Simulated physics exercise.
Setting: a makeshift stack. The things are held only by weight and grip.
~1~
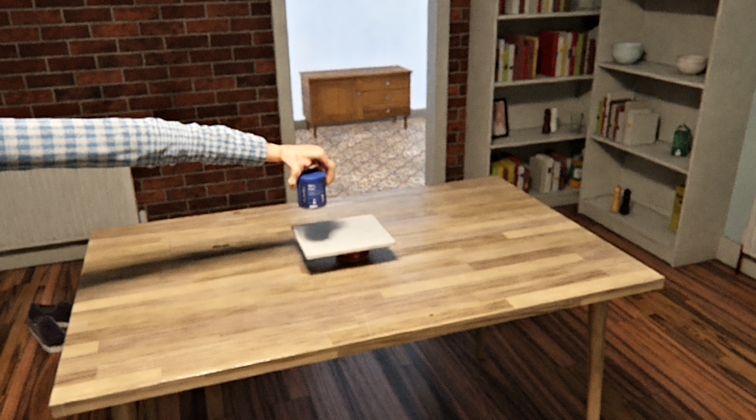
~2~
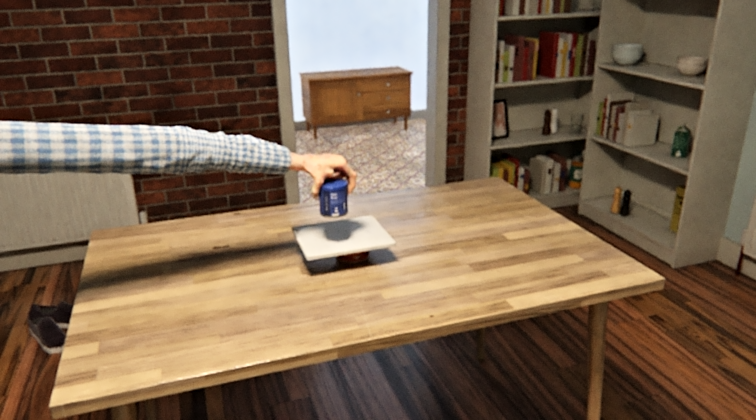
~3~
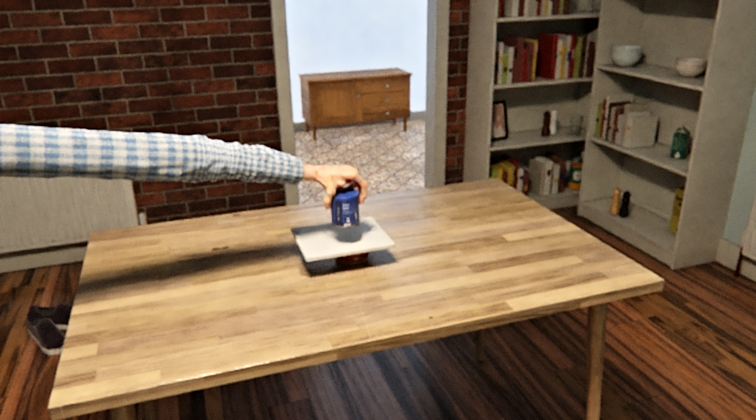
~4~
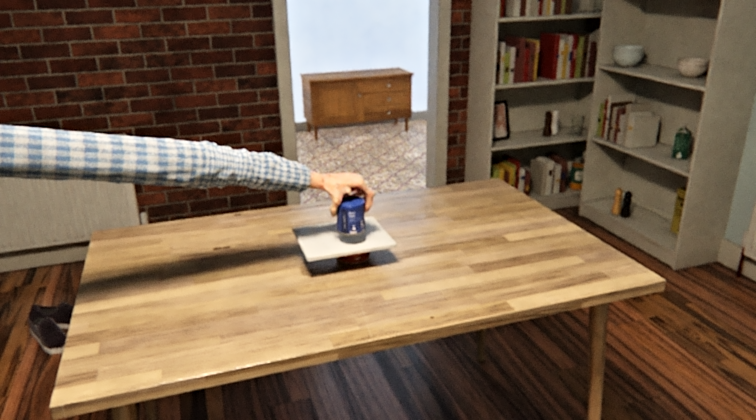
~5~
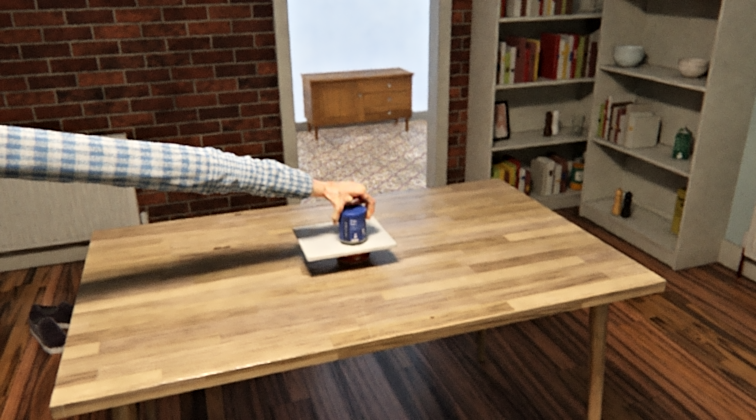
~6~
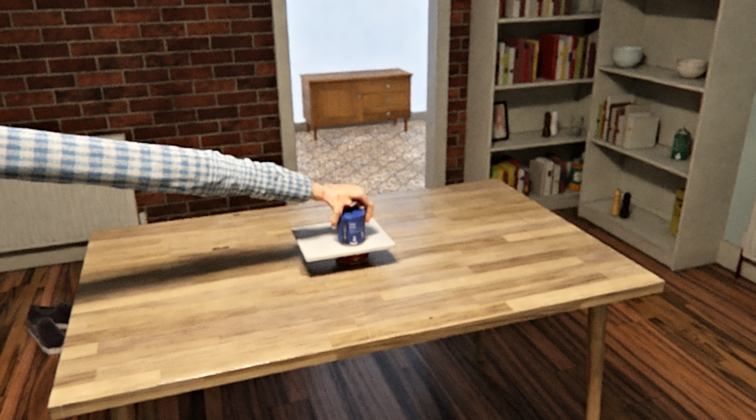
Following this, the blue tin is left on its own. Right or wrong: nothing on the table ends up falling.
Right.
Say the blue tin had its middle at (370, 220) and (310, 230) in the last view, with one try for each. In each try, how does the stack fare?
In case one it stays upright, while in case two it tumbles.
Then, 0.50 s later than the last frame, all is still.
Then, 1.30 s later than the last frame, blue tin resting near (351, 227).
When it is over, all 3 as before. End places, in pixels of the last picture, blue tin near (352, 227). The stack holds.
